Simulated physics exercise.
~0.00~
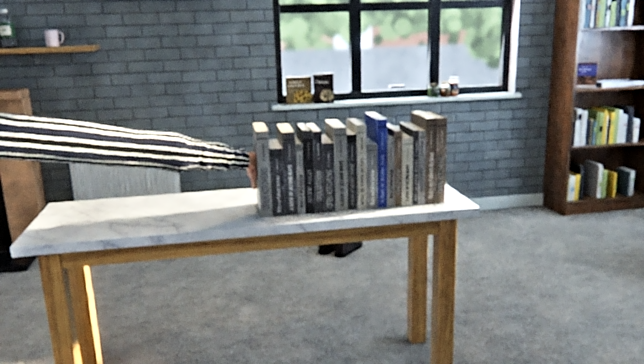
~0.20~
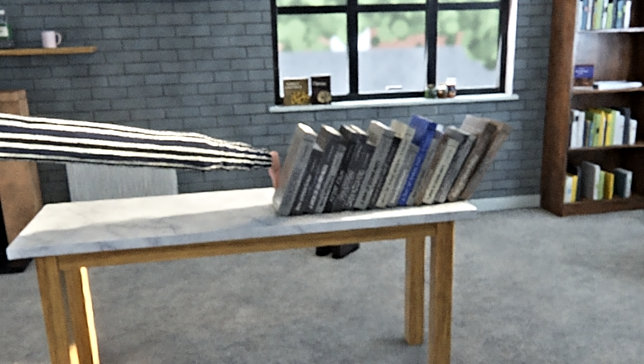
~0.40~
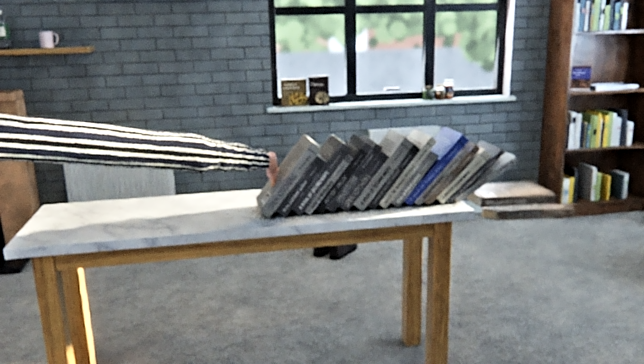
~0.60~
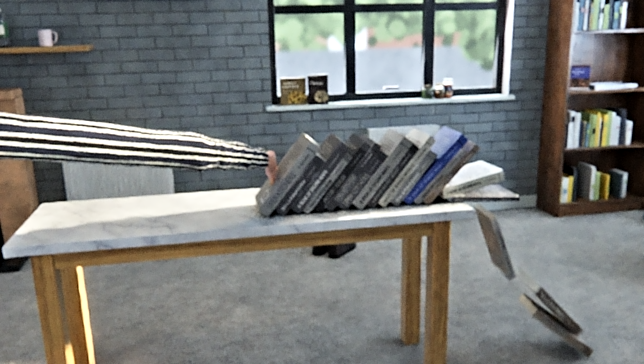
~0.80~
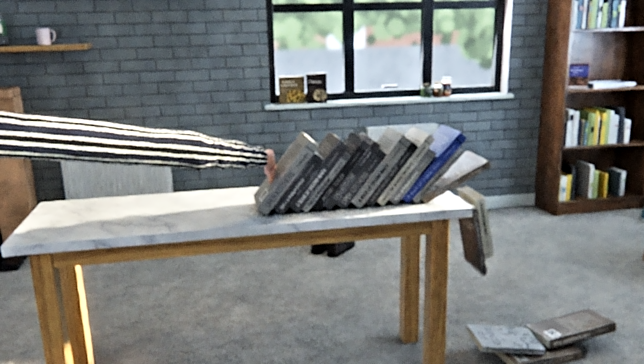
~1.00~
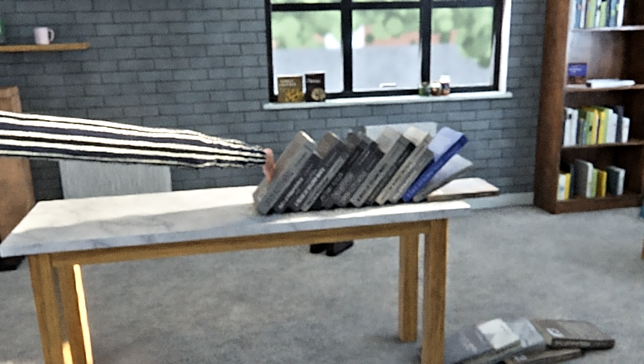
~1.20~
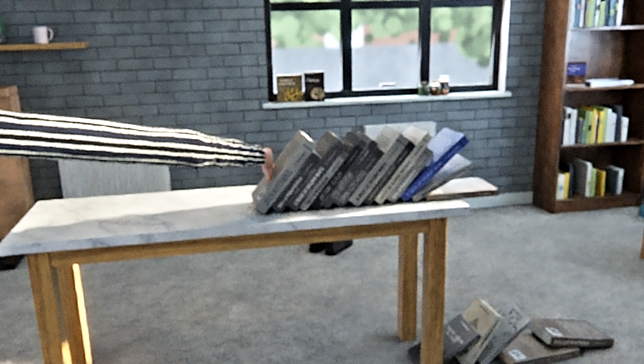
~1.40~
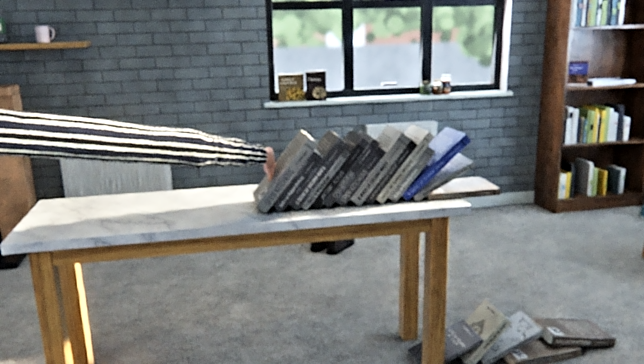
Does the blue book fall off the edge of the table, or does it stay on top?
The blue book stays on top of the table, leaning to the right among the other books that remain there.
